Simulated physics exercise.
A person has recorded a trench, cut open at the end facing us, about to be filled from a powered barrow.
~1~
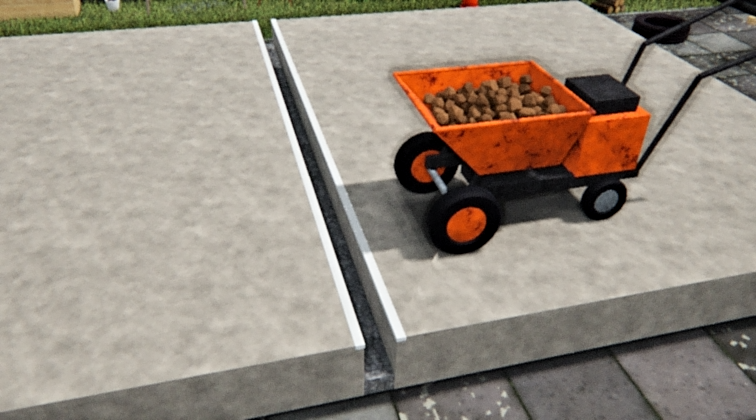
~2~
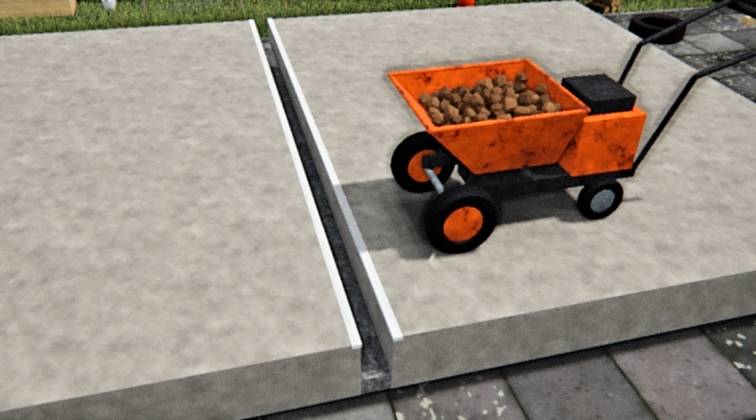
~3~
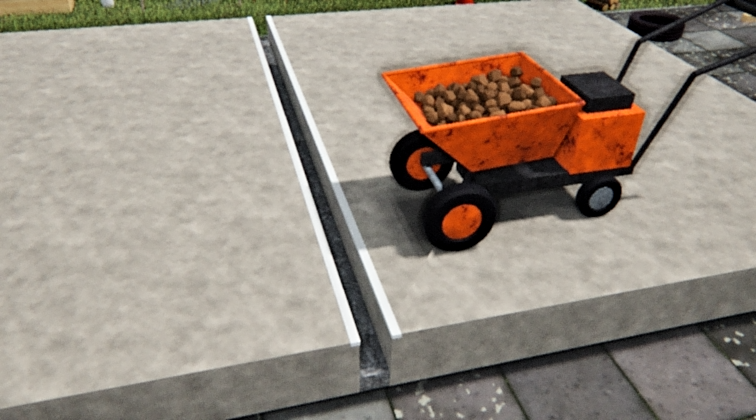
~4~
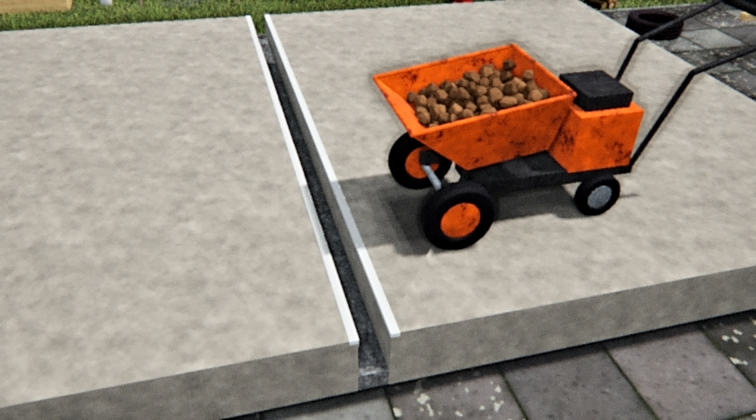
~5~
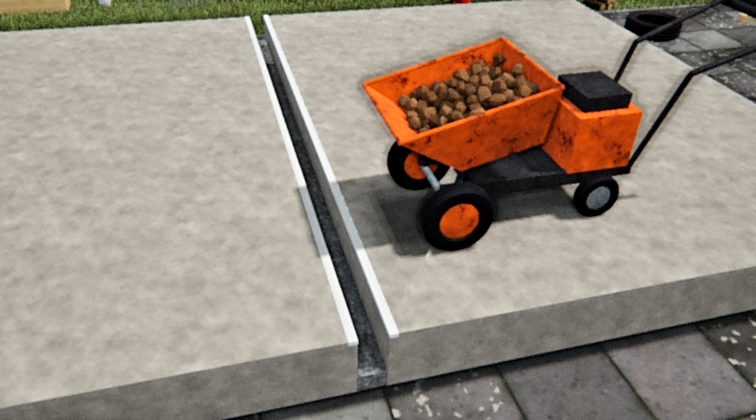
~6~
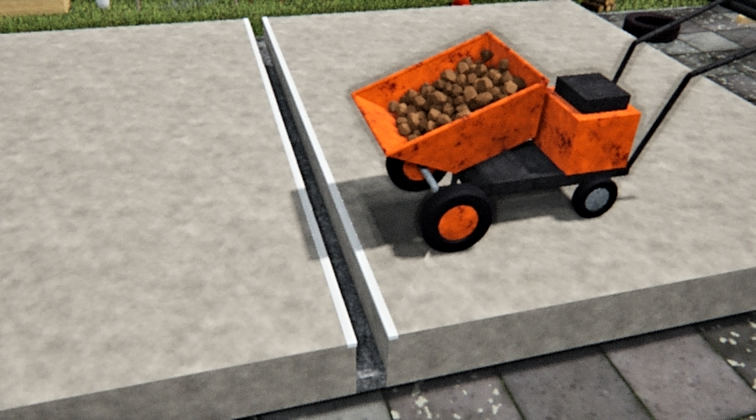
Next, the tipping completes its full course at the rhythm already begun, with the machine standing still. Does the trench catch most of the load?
I expect the load to largely stay out of the trench.
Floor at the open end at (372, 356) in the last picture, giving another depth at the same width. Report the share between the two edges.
The share would be roughly 10 per cent.
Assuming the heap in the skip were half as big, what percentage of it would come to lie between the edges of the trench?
That works out at around 20 percent.
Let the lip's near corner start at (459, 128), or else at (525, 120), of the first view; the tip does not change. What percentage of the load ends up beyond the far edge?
First spot 50 per cent, second spot 10 per cent.
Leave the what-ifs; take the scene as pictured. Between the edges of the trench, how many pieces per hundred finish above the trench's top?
Share: Around 15 %.
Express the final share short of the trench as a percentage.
Result: Close to 0 %.
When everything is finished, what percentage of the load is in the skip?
0 per cent or so.
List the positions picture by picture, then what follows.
Lip of the skip at (435, 130), level; top of the load at (509, 109), clay clods; first edge of the trench at (384, 294); far edge at (346, 301), the trench under half as wide as the skip, and about as deep as wide, in the first frame.
Lip of the skip at (430, 131), tipped barely; top of the load at (504, 108), in the second frame.
Lip of the skip at (423, 131), tipped barely; top of the load at (512, 96), in the third frame.
Lip of the skip at (413, 135), tipped a little; top of the load at (504, 91), in the fourth frame.
Lip of the skip at (400, 143), tipped a little; top of the load at (493, 88), in the fifth frame.
Lip of the skip at (387, 154), tipped clearly; top of the load at (491, 94); first edge of the trench at (376, 292); far edge at (338, 299), in the sixth frame.
Soon after the last picture, skip tipped steeply; all in the skip.
A little later, skip tipped right over; about half in the skip; a stray few in or heaped over the trench; about a third beyond it; a stray few falling.
Later still, skip tipped right over; a stray few in the skip; a small part in or heaped over the trench; most beyond it.
At rest, skip tipped right over; a stray few in the skip; a small part in or heaped over the trench; most beyond it.
